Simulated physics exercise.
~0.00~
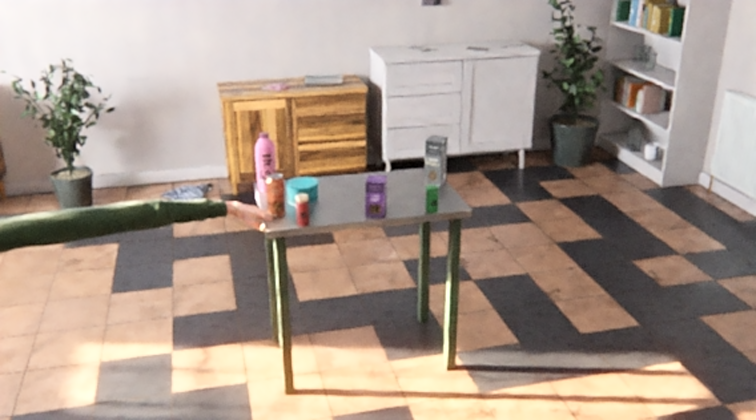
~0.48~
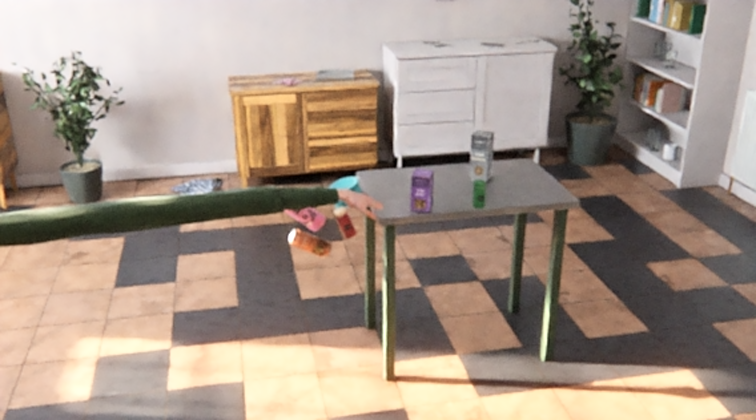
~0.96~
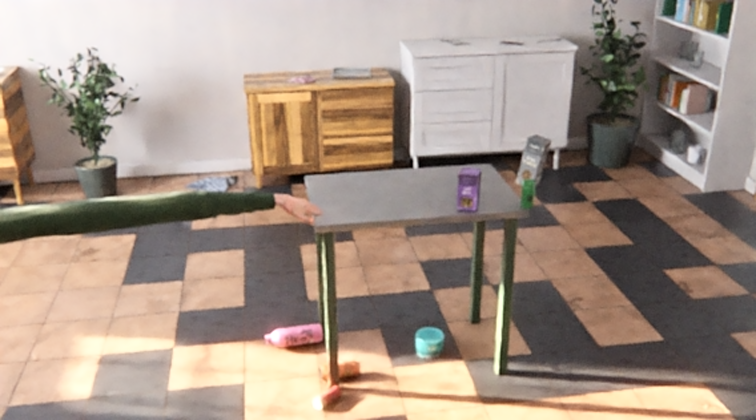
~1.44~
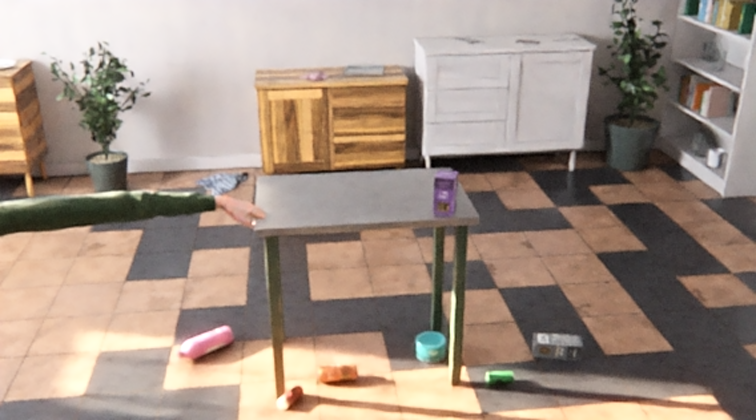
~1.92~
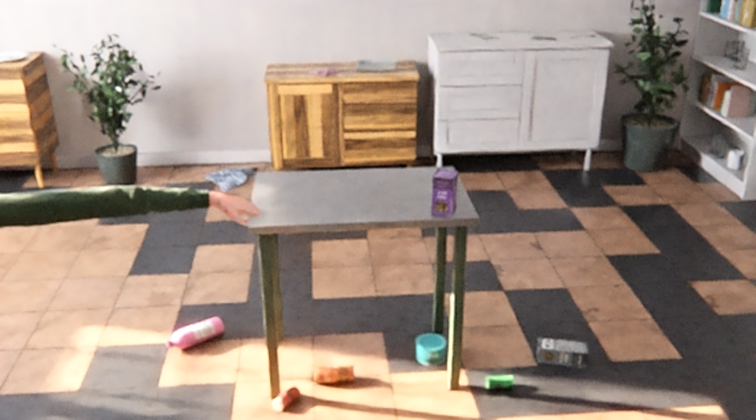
A green-sleeved arm reaches in from the left to a grey-topped table with green legs, seen from slightly above in a bright room with cabinets, plants and a chequered floor. Pink, orange, red and turquoise containers crowd its left end, with purple and grey cartons and a small green shaker further right. The table shifts right, and the left group drops off that end. It then moves back left, and the grey carton and green shaker fall off the right. Finally only the purple carton stands on top, while the turquoise tub sits upright among toppled items below.
